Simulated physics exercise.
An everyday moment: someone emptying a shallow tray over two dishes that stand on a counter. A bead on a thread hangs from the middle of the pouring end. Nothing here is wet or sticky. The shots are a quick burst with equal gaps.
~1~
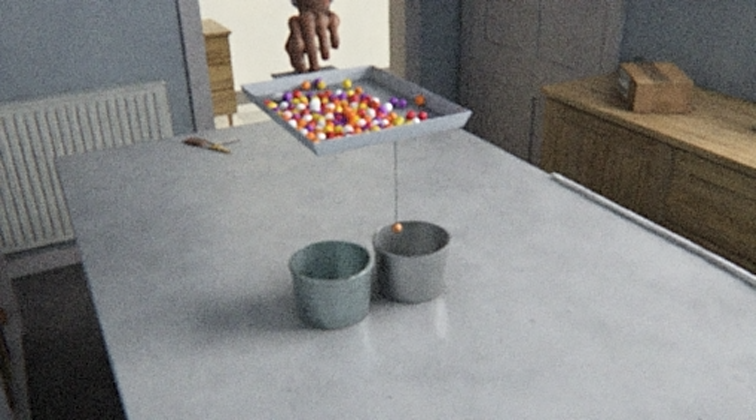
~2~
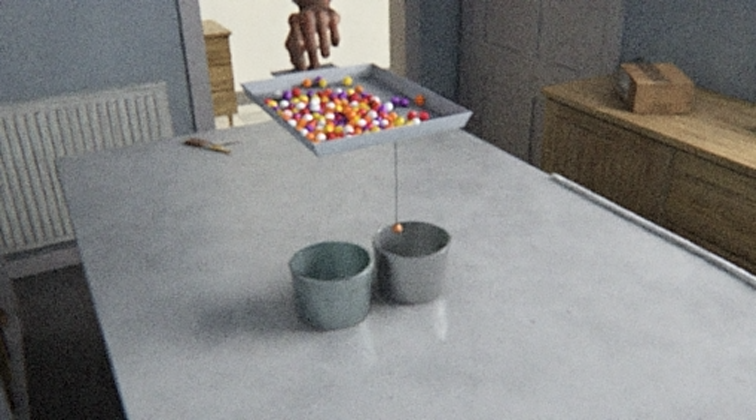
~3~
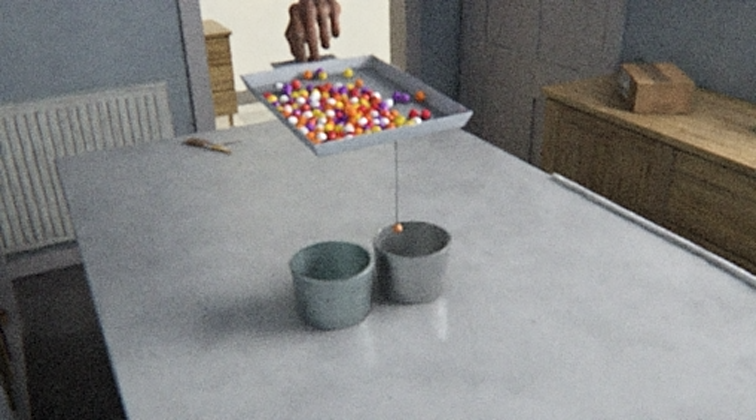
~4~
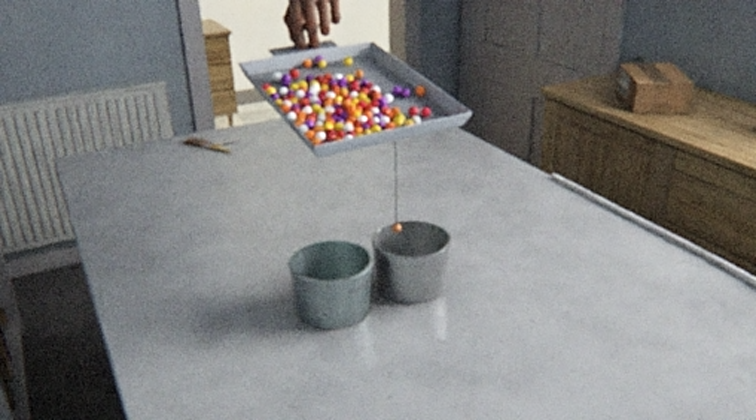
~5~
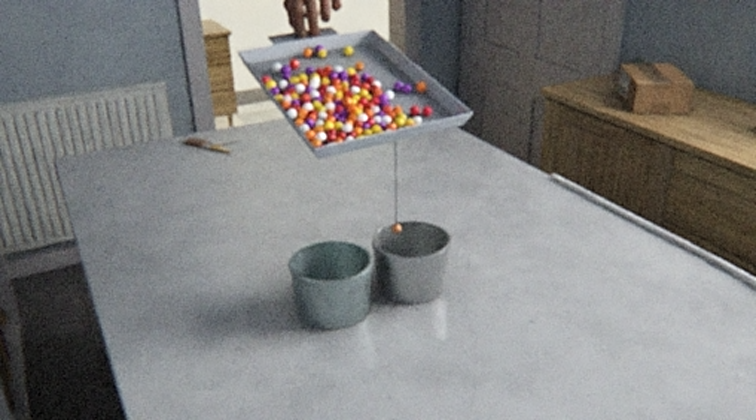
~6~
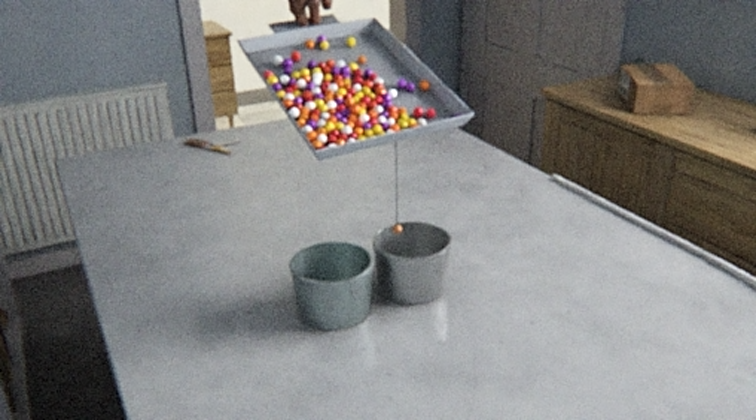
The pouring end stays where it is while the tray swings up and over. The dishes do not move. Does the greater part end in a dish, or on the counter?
The two hold less than half of the load.
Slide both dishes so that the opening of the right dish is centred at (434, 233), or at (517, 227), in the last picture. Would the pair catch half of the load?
In turn: Not half; not half.
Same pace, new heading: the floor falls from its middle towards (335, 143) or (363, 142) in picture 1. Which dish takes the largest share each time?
At the first place the dish on the left, at the second left.
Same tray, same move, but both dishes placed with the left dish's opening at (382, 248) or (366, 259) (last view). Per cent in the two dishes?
About 0 and 30 per cent.
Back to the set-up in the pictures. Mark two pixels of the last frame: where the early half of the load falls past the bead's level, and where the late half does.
Early half (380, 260), late half (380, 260).
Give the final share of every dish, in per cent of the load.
Left dish: 10 %, right dish: 0 %.
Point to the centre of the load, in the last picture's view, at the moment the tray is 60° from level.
Close to (373, 133).
Just after the last frame, tray tipped steeply; the larger part on the tray; just a few in the left dish; just a few outside both; roughly a quarter in the air.
A moment on, tray tipped right over; just a few on the tray; about a tenth in the left dish; the larger part outside both; about a tenth in the air.
Further on, tray tipped past a quarter turn; about a tenth in the left dish; almost all outside both.
When it is over, tray tipped past a quarter turn; about a tenth in the left dish; not one in the right dish; almost all outside both.
